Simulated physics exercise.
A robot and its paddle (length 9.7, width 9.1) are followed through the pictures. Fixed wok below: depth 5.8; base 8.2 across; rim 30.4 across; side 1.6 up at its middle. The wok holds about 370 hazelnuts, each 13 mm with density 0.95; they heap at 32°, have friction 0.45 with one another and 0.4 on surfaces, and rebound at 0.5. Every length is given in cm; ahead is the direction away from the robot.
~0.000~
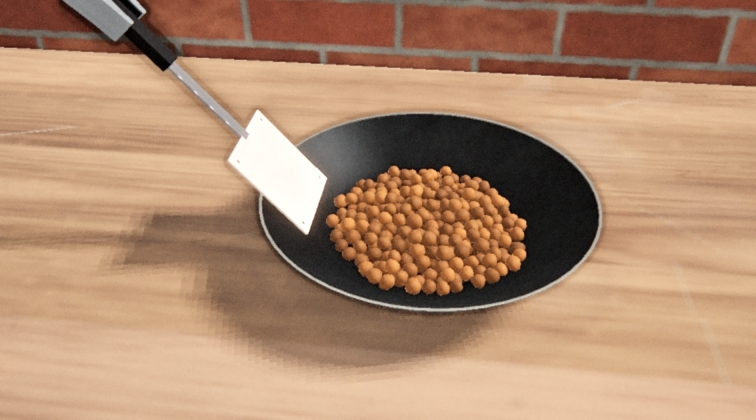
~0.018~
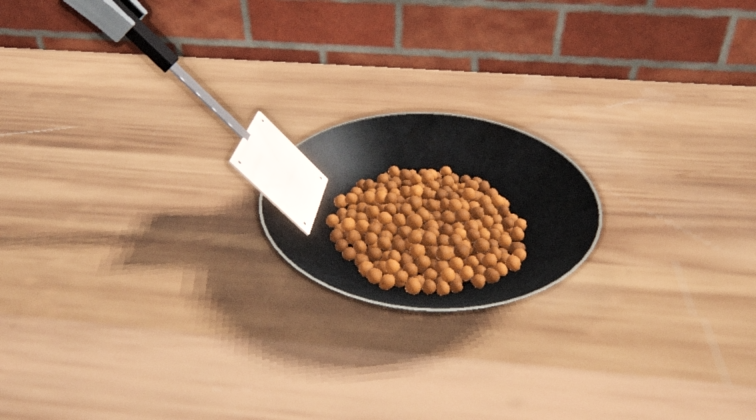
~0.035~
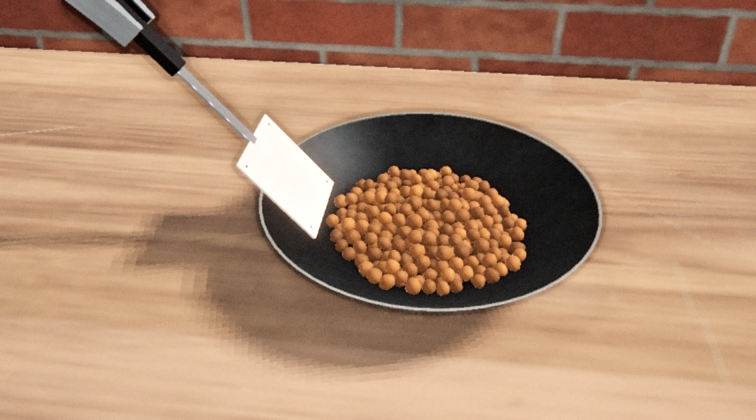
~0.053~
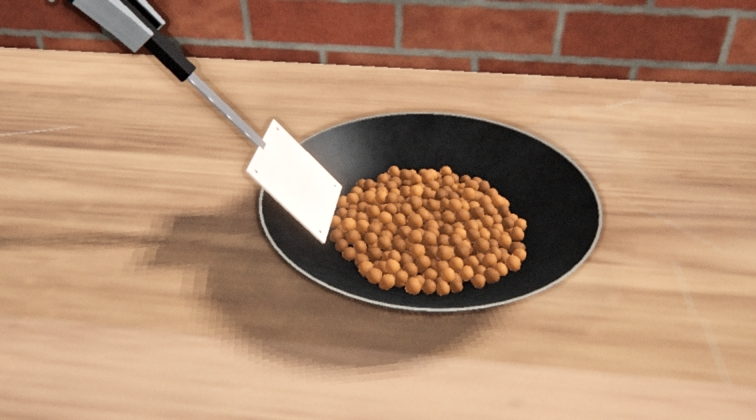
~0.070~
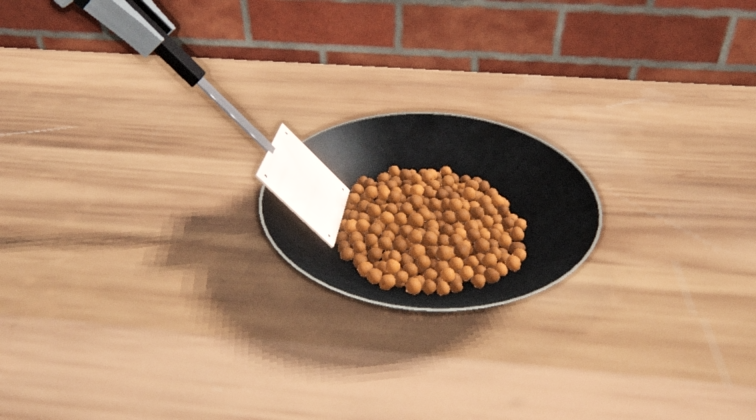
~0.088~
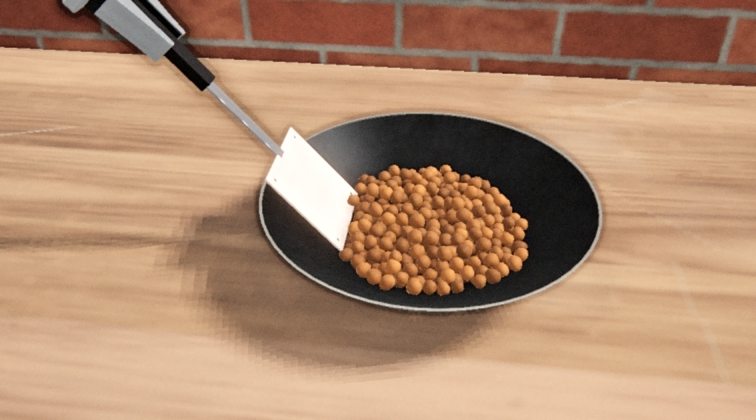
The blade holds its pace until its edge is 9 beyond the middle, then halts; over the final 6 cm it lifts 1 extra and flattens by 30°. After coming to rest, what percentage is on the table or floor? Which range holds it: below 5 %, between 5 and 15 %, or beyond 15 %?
The range between 5 and 15 %.
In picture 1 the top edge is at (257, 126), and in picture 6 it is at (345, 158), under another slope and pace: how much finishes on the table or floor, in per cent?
Some 35 percent ends up on the table or floor.
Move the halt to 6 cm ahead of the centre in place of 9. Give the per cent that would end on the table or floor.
Changed stop: Approx. 0 %.
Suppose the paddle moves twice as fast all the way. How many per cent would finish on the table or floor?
20 per cent, about.
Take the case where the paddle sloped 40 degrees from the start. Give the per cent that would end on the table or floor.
Somewhere around 10 per cent would end on the table or floor.
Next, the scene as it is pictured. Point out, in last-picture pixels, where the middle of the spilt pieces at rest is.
(641, 254) or thereabouts.
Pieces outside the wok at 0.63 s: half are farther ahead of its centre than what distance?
Roughly 20 centimetres ahead.
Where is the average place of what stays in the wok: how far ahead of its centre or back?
5.5 cm ahead.
After 0.22 s, sloping 49°, highest piece 5 above the table; 367 in the wok.
After 0.36 s, sloping 39°, highest piece 7 above the table; 366 in the wok, 1 on the blade or in flight.
After 0.63 s, sloping 19°, highest piece 8 above the table; 331 in the wok, 32 on the table or floor, 4 on the blade or in flight.
After 1.68 s, sloping 19°, highest piece 7 above the table; 329 in the wok, 38 on the table or floor.
In the end, 329 in the wok, 38 on the table or floor. That is 10 % on the table or floor.
